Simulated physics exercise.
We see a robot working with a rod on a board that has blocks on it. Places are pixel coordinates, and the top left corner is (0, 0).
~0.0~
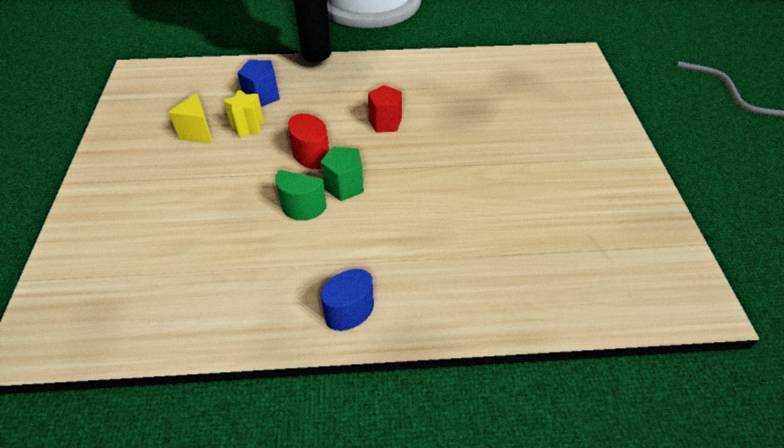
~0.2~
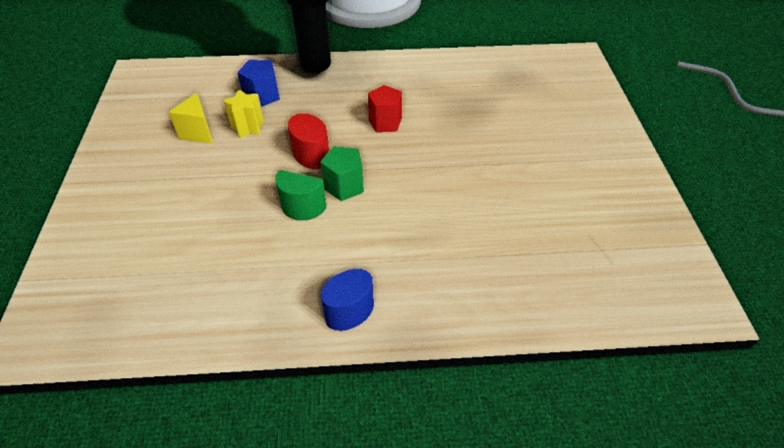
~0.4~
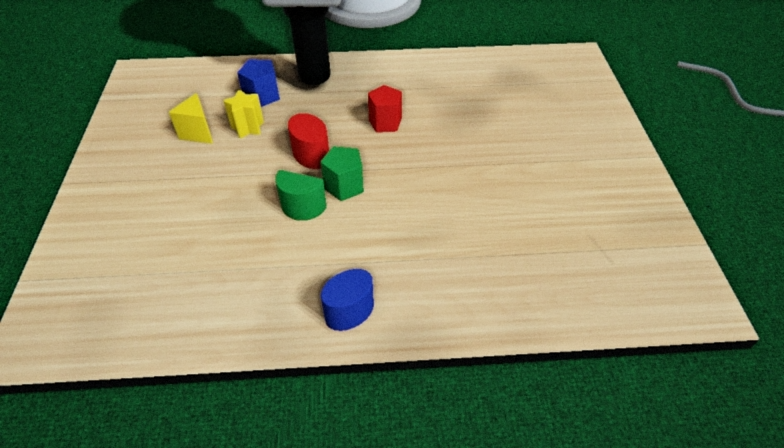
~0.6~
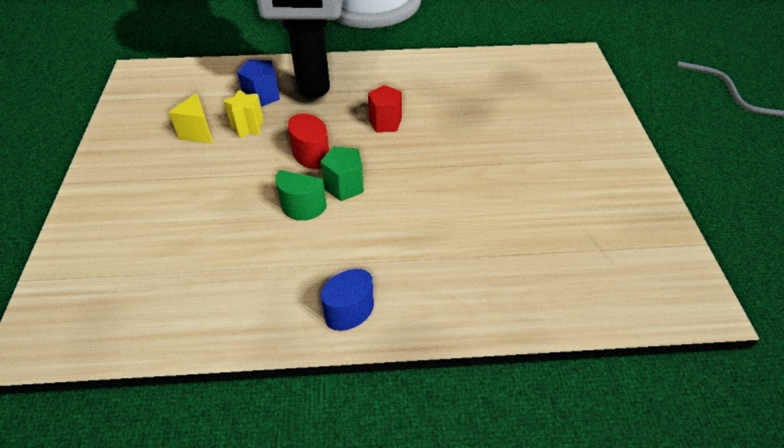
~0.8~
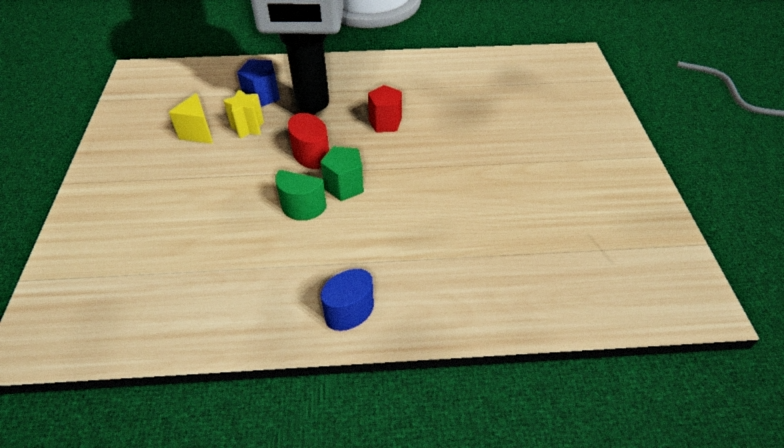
A pale wooden board on a green textured surface is seen from above at an angle by a still camera. Blue, yellow, red and green blocks sit mostly towards the upper left, with a blue one alone near the bottom. A robot's black rod moves slowly from the top edge towards the viewer, between the blue and red blocks, nearing the red oval one, while the blocks stay still.
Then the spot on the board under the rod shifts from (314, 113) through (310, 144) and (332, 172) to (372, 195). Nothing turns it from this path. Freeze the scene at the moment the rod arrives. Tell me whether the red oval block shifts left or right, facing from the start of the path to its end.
It is displaced to the right.
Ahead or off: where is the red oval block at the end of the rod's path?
Left aside or behind.
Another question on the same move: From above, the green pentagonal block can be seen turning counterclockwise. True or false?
The statement is true.
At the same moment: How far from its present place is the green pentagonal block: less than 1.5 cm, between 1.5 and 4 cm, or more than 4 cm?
It shifts by more than 4 cm.
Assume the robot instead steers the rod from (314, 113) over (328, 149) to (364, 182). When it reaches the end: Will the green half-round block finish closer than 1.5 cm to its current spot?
Yes, that is what happens.
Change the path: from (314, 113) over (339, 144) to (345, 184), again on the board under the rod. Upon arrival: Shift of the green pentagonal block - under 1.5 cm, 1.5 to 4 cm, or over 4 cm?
Movement: 1.5 to 4 cm.
On the path given first. One third of the way, rod at (308, 135); red oval block at (309, 144).
Two thirds of the way, rod at (332, 164); green half-round block at (292, 191), turned 35° clockwise; red oval block at (319, 176), turned 15° clockwise; green pentagonal block at (357, 168), turned 35° anticlockwise.
At the end, rod at (371, 185); blue pentagonal block not moved; green half-round block at (291, 193), turned 45° clockwise; red oval block at (329, 188), turned 55° clockwise; green pentagonal block at (394, 191), turned 30° anticlockwise.
